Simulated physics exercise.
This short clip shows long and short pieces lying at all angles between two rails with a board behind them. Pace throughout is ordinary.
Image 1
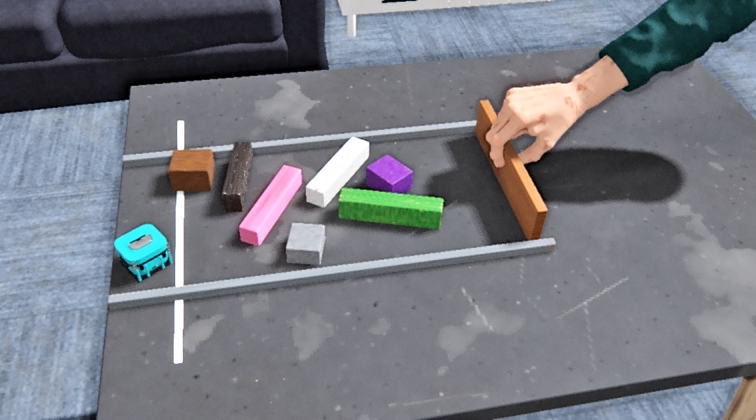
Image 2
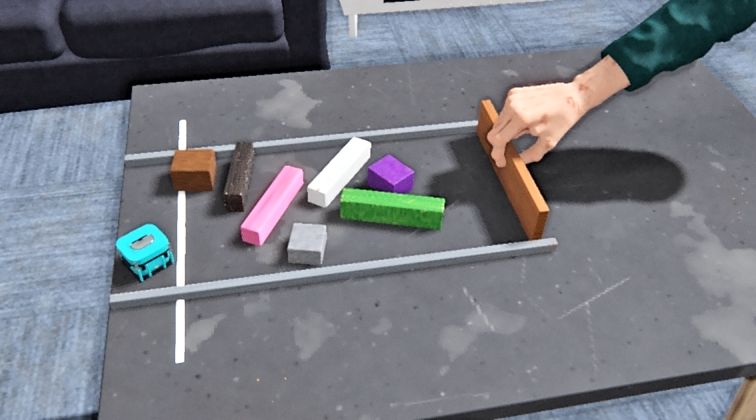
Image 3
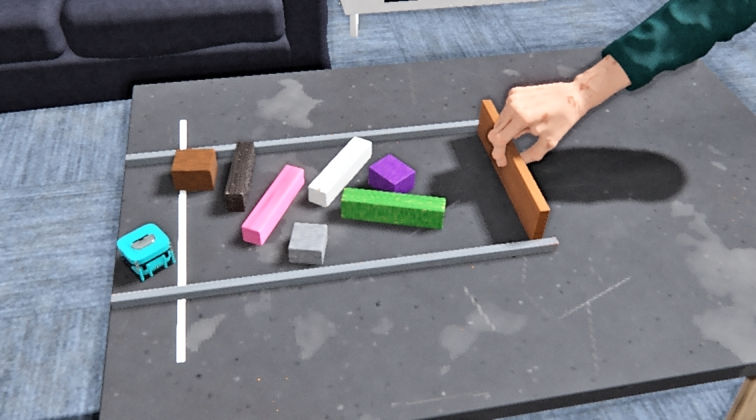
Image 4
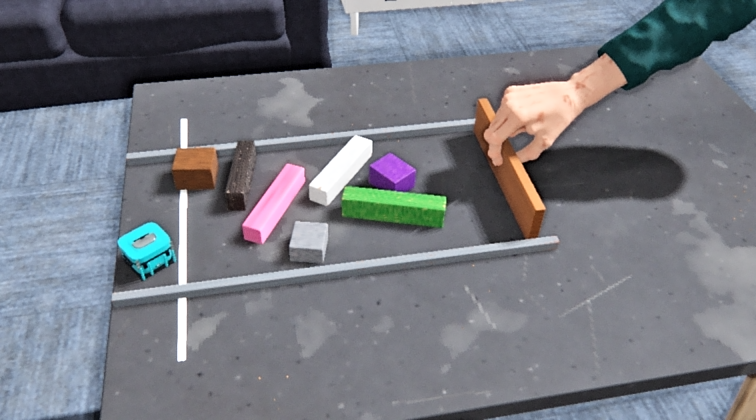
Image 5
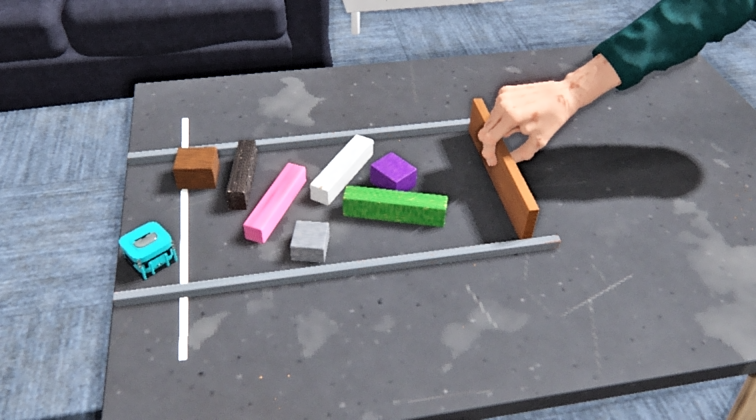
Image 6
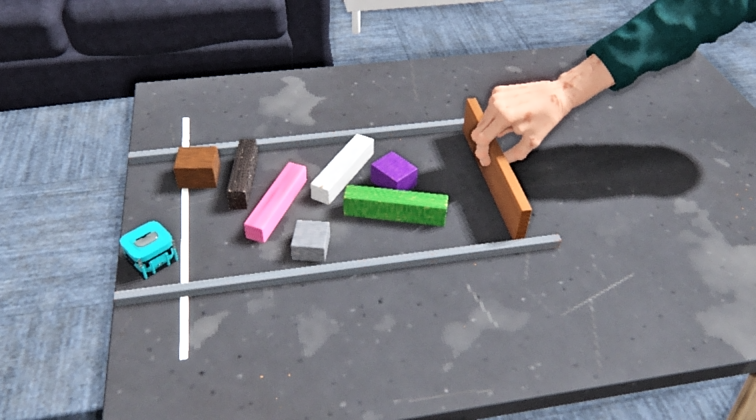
On a dark grey tabletop, a hand sliding an upright wooden board slightly left between two rails, scattered coloured blocks lying still.
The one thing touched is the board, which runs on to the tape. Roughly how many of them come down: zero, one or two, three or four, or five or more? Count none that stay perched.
Three or four.
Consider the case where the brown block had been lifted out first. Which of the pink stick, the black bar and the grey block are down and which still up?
Final state: Pink stick off, black bar off, grey block in place.
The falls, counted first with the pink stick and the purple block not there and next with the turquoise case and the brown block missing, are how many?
That gives 1 in the first case, then 2 in the second.
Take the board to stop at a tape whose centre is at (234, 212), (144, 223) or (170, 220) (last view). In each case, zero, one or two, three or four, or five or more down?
1 or 2; five or over; 3 or 4.
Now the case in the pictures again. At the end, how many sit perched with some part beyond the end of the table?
I count 3 overhanging.
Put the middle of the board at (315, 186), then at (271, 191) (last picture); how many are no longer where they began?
By the first moment it's 7, by the second it's 7.
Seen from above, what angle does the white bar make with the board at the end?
It works out to near 40°.
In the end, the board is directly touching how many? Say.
At rest, 4 are in contact.
Soon after, none off yet; turquoise case at rest near (149, 249); brown block at rest near (198, 167); black bar at rest near (243, 173).
After that, none off yet; turquoise case at rest near (149, 249); brown block displaced about its own width near (163, 163); black bar displaced a little near (199, 170).
In the end, the number that fall off is three or four; gone, pink stick, black bar and brown block.
